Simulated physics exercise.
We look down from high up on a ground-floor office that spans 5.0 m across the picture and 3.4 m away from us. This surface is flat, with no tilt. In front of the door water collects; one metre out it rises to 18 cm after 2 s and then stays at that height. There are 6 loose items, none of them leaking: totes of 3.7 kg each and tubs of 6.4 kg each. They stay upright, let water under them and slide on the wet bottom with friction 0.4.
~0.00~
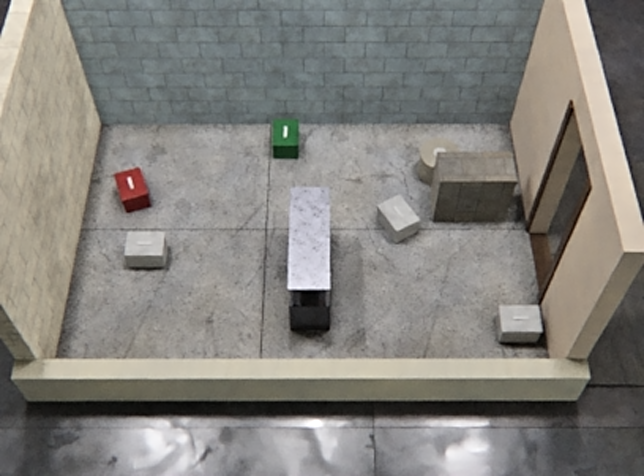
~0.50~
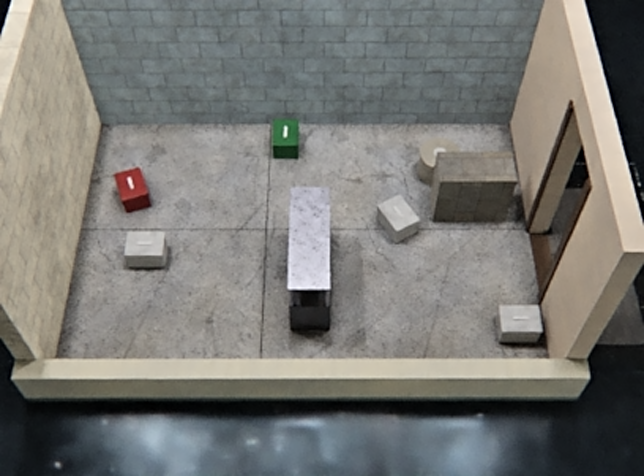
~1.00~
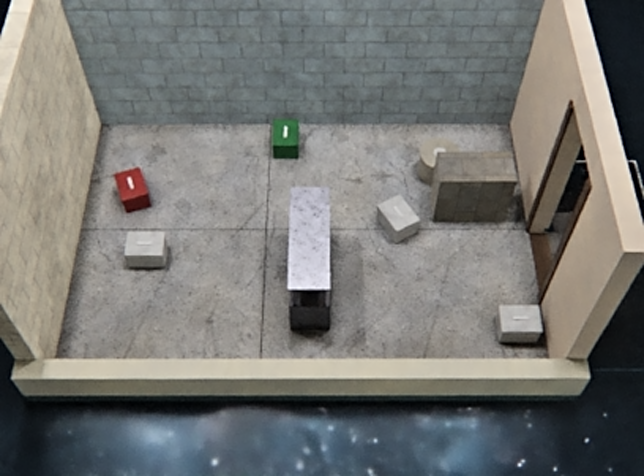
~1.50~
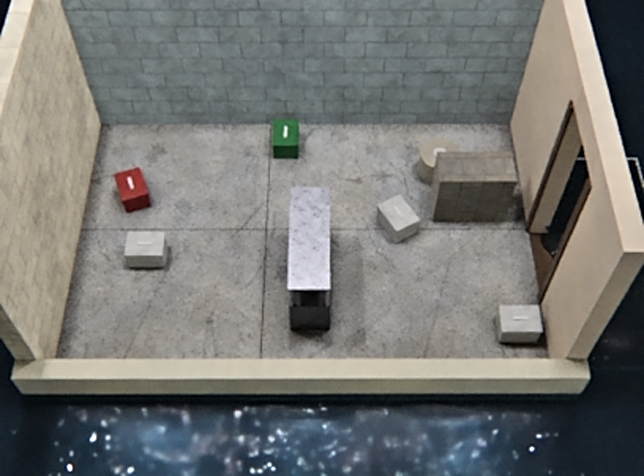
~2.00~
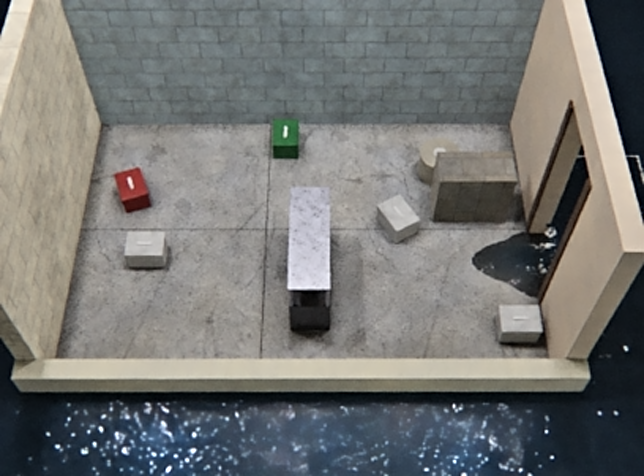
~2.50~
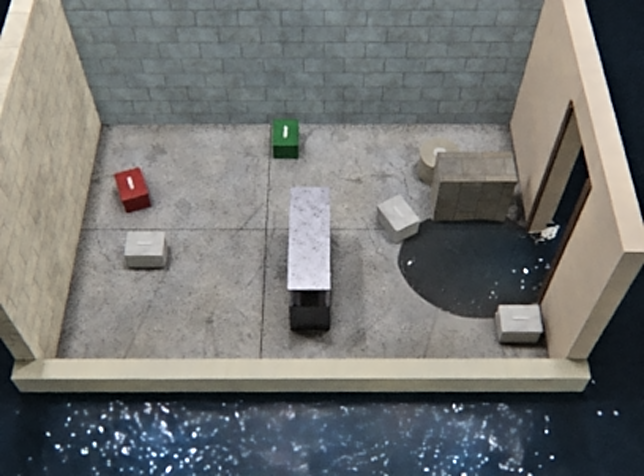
Dark water came in through the doorway on the right and spread in a rounded pool across the office's gray floor, while the red, green and pale boxes around the long table stayed still.
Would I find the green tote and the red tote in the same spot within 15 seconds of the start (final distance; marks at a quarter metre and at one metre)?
As for the green tote, it goes far off; as for the red tote, it goes far off.
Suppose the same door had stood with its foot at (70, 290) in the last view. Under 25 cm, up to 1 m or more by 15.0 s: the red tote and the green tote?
In that case the red tote shifts a modest distance, the green tote goes a long way.
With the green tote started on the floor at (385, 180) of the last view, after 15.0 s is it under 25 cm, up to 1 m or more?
It slides a little.
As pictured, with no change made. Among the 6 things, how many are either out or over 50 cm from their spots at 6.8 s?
Answer: 2.
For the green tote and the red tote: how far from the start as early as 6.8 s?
About 60 and 0 cm.
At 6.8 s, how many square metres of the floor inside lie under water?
Roughly 14 m2 of it is wet.
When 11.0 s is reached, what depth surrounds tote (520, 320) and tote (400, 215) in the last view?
8 and 5 cm.
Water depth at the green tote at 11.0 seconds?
About 8 cm.
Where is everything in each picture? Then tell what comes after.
The first frame shows the green tote at (286, 132) rests on the ground; the red tote at (131, 184), on the bottom; water covers 0.0 m2; 0 of 6 have shifted.
The second frame shows the green tote at (286, 132) rests on the ground; the red tote at (131, 184) rests on the ground; 0.0 m2 under water; 0 of 6 have shifted.
The third frame shows the green tote at (286, 132) rests on the ground; the red tote at (131, 184), on the bottom; water covers 0.0 m2; 0 of 6 have shifted.
The fourth frame shows the green tote at (286, 132), on the bottom; the red tote at (131, 184) rests on the ground; water covers 0.0 m2; 0 of 6 have shifted.
The fifth frame shows the green tote at (286, 132), on the bottom; the red tote at (131, 184), on the bottom; water covers 0.3 m2; 0 of 6 have shifted.
The sixth frame shows the green tote at (286, 132) rests on the ground; the red tote at (131, 184) rests on the ground; water covers 1.5 m2; 0 of 6 have shifted.
After 3.5 s the green tote is near (286, 132), 0.0 m from its start, aground; the red tote is near (131, 184), 0.0 m from its start, aground; 0 afloat.
After 6.8 s the green tote is near (229, 125), 0.7 m from its start, afloat; the red tote is near (131, 184), 0.0 m from its start, aground; 2 afloat.
After 11.0 s the green tote is near (102, 136), 2.1 m from its start, afloat; the red tote is near (123, 207), 0.3 m from its start, afloat; 5 afloat.
After 15.0 s the green tote is near (125, 235), 2.2 m from its start, afloat; the red tote is near (276, 270), 2.0 m from its start, afloat; 6 afloat.
